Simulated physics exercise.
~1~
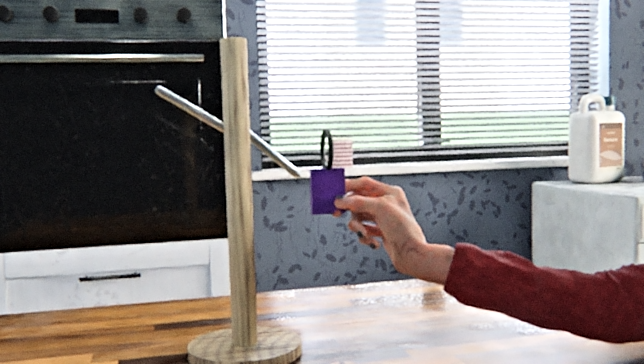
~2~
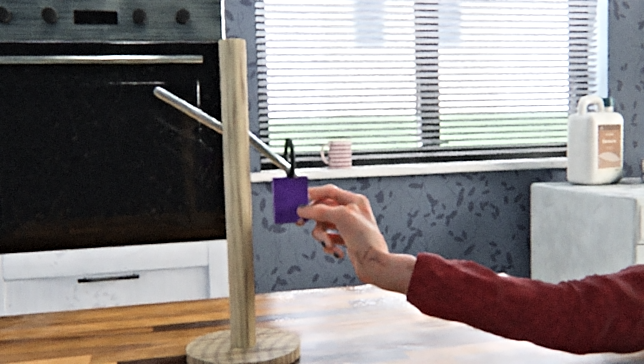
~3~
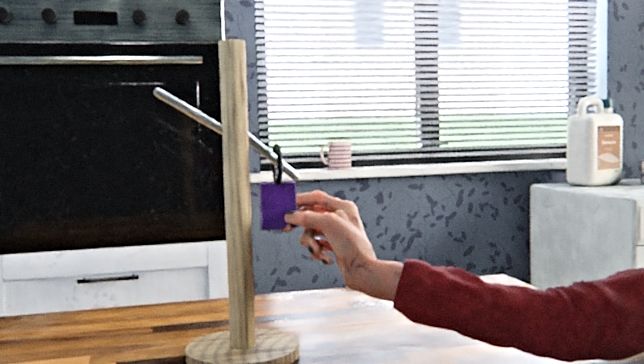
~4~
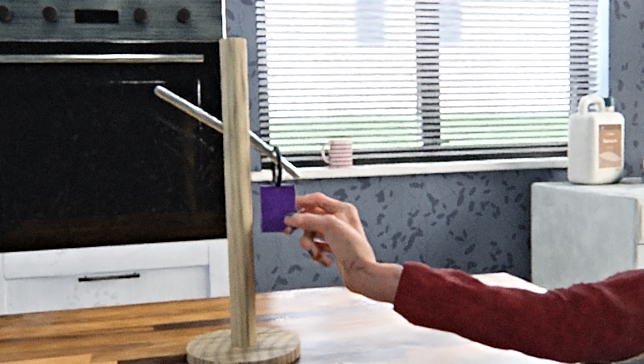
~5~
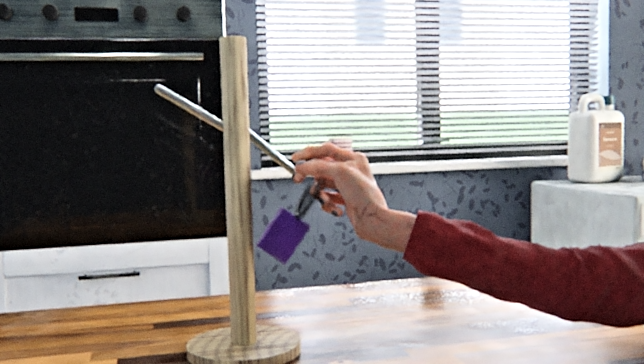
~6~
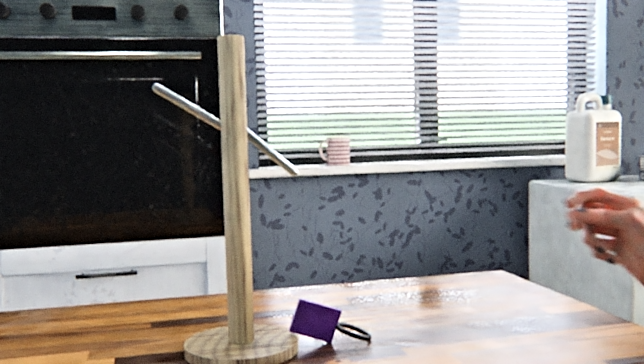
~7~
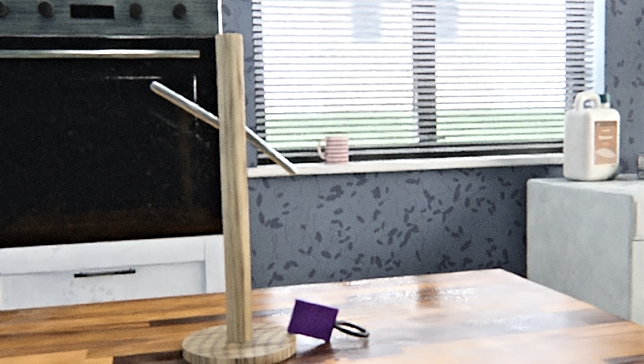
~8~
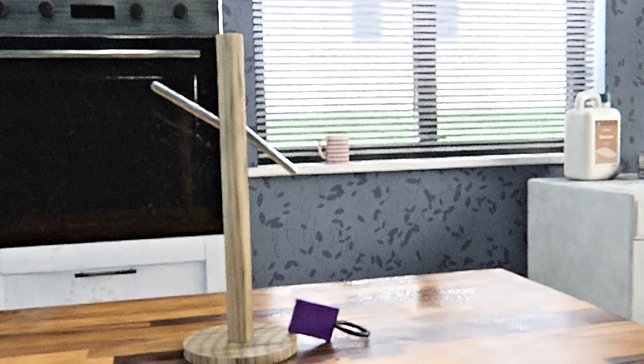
In a kitchen, a hand lifts a purple tag to a peg, but it drops.
